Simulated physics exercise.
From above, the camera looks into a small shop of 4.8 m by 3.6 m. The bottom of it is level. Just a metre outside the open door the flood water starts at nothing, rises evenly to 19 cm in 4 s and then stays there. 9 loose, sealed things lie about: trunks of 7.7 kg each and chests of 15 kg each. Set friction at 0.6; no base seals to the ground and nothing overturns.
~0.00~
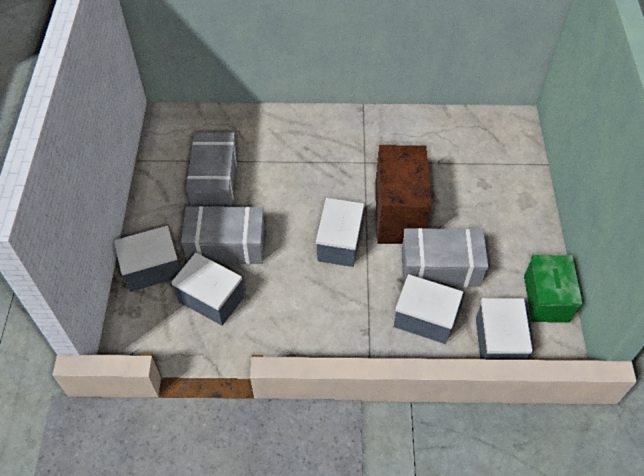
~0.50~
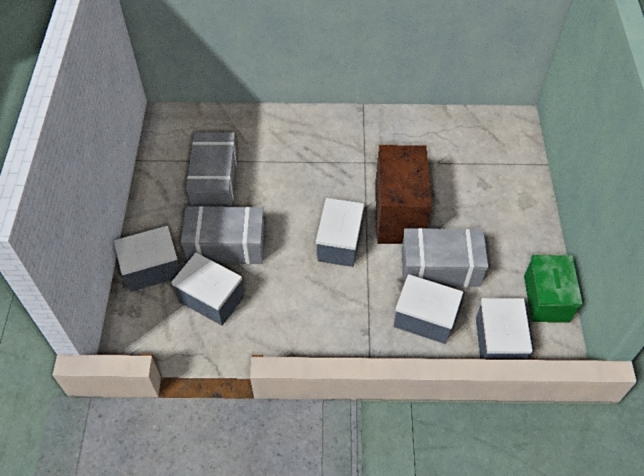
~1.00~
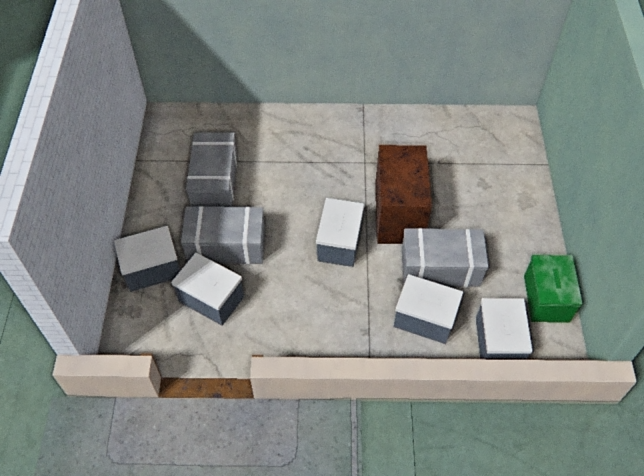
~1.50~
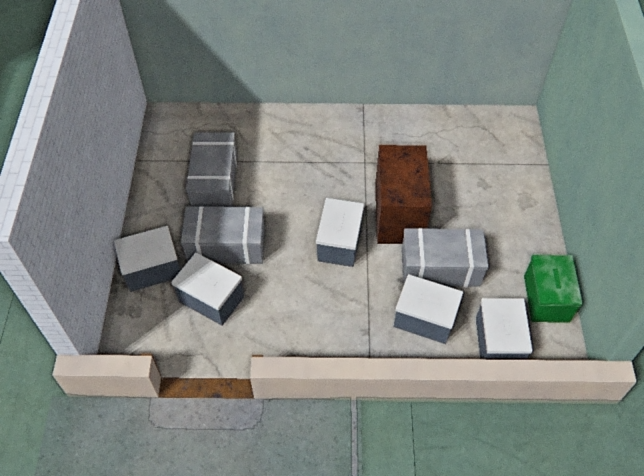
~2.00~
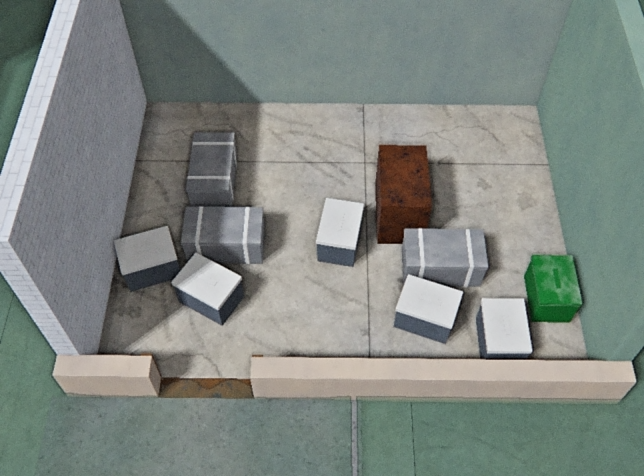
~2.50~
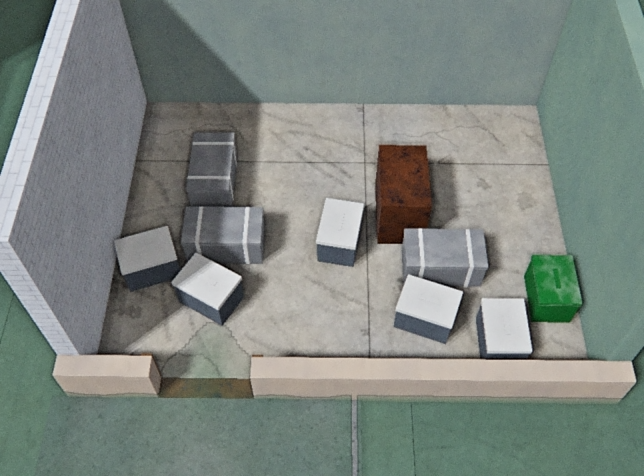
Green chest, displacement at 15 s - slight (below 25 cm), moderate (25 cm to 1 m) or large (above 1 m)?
It should cover a short stretch.
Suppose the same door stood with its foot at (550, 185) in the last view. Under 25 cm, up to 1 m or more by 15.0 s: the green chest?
In that case the green chest slides a little.
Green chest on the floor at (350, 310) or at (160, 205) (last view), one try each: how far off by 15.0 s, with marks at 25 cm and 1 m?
Try one: Negligible displacement; try two: Large displacement.
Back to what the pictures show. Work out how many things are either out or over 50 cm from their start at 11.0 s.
By my tally, 4.
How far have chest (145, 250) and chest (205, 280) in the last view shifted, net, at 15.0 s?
In that order: 400 cm, 300 cm.
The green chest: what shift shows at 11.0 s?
By then it has shifted roughly 0 cm.
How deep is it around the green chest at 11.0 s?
About 1 cm.
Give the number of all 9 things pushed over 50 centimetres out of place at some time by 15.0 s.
That comes to 5.
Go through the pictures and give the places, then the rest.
The first picture shows the green chest at (557, 279), on the bottom; water covers 0.0 m2; 0 of 9 have shifted.
The second picture shows the green chest at (557, 279), on the bottom; water covers 0.0 m2; 0 of 9 have shifted.
The third picture shows the green chest at (557, 279) rests on the ground; 0.0 m2 under water; 0 of 9 have shifted.
The fourth picture shows the green chest at (557, 279) rests on the ground; 0.0 m2 under water; 0 of 9 have shifted.
The fifth picture shows the green chest at (557, 279) rests on the ground; 0.0 m2 under water; 0 of 9 have shifted.
The sixth picture shows the green chest at (557, 279) rests on the ground; water covers 0.3 m2; 0 of 9 have shifted.
After 3.5 s the green chest is near (557, 279), 0.0 m from its start, aground; 0 afloat.
After 6.8 s the green chest is near (557, 279), 0.0 m from its start, aground; 1 afloat.
After 11.0 s the green chest is near (557, 279), 0.0 m from its start, aground; 4 afloat.
After 15.0 s the green chest is near (566, 330), 0.6 m from its start, afloat; 8 afloat.
